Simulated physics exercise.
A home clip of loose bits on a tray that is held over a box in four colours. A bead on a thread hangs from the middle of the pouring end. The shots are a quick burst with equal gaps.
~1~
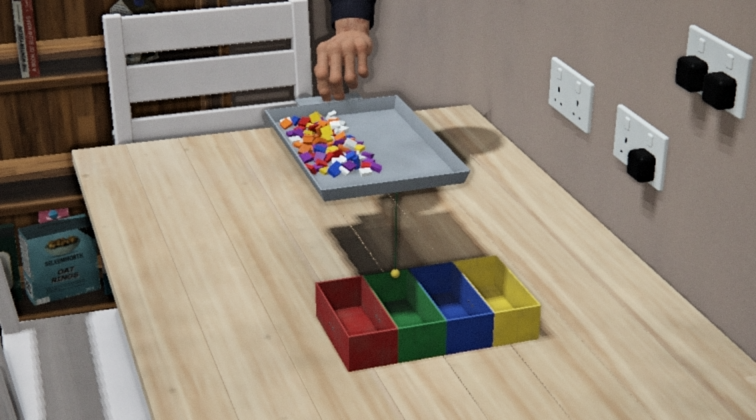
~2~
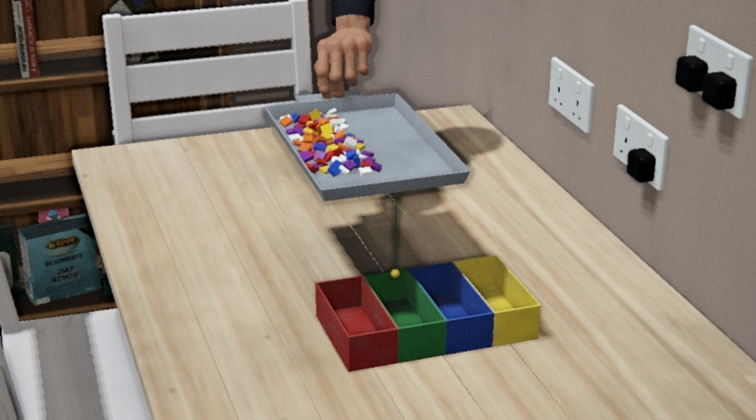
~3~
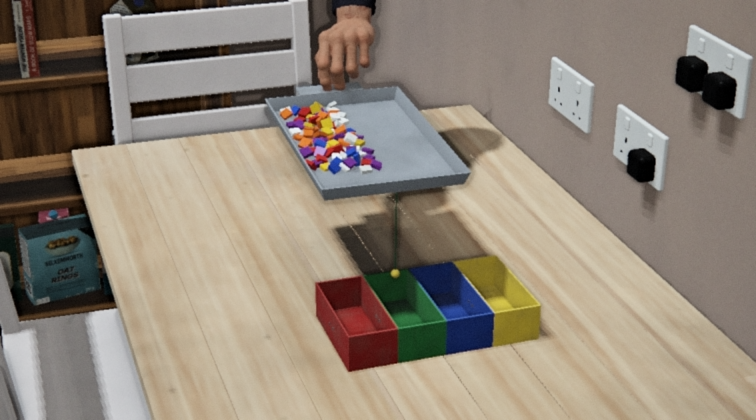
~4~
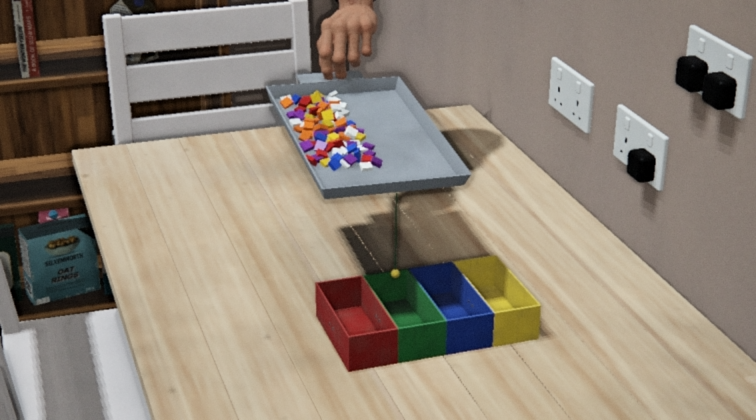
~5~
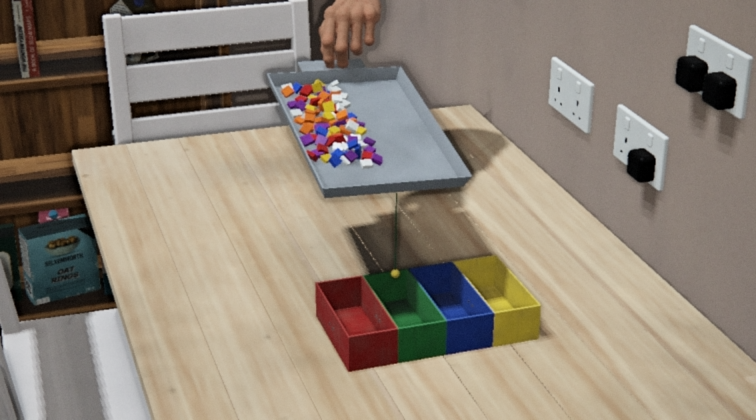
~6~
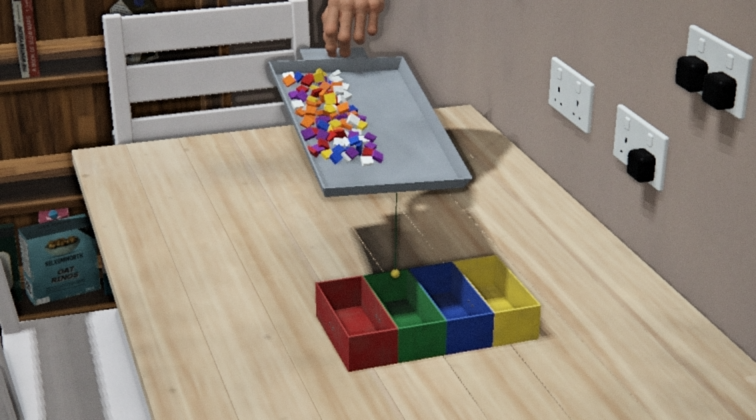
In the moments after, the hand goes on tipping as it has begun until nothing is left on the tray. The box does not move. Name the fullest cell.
The blue cell gets the most.
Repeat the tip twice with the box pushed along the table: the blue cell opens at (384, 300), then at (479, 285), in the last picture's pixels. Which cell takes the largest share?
In turn: The cell in yellow; the green cell.
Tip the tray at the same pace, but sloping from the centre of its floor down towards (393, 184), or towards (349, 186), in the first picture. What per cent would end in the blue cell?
Near 20 % and 0 %.
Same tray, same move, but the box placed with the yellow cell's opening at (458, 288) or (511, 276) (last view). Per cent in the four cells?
Roughly 90 per cent, and 100 per cent.
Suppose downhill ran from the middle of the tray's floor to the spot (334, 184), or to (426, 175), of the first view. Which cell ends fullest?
At the first place that red cell, at the second the cell in blue.
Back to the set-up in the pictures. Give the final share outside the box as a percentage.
Some 0 per cent.
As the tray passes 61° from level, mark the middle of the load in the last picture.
At about (417, 179).
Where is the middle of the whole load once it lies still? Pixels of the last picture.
Around (448, 322).
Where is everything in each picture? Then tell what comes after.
In the first picture, corners of the pouring end near (325, 187) and (464, 169), level; middle of the load near (329, 144), mosaic tiles; bead on its thread near (395, 274); red cell near (373, 347); green cell near (422, 338); blue cell near (470, 330); yellow cell near (517, 322).
In the second picture, corners of the pouring end near (325, 187) and (465, 170), level; middle of the load near (329, 142).
In the third picture, corners of the pouring end near (325, 187) and (465, 171), tipped barely, lowest at the right corner; middle of the load near (330, 137).
In the fourth picture, corners of the pouring end near (326, 186) and (465, 172), tipped a little, lowest at the right corner; middle of the load near (330, 129).
In the fifth picture, corners of the pouring end near (326, 185) and (466, 174), tipped a little, lowest at the right corner; middle of the load near (331, 122).
In the sixth picture, corners of the pouring end near (327, 185) and (466, 175), tipped clearly, lowest at the right corner; middle of the load near (332, 115); red cell near (373, 347); green cell near (422, 338); blue cell near (470, 330); yellow cell near (517, 322).
Shortly afterwards, tray tipped steeply; the bulk on the tray; only a few in the yellow cell; a little falling or outside the box.
Next, tray tipped past a quarter turn; near a quarter on the tray; near a quarter in the blue cell; a little in the yellow cell; a little in the green cell; only a few in the red cell; near a quarter falling or outside the box.
Some moments later, tray tipped past a quarter turn; near half in the blue cell; near a quarter in the green cell; near a quarter in the yellow cell; only a few in the red cell.
In the end, tray tipped past a quarter turn; near half in the blue cell; near a quarter in the green cell; near a quarter in the yellow cell; only a few in the red cell.
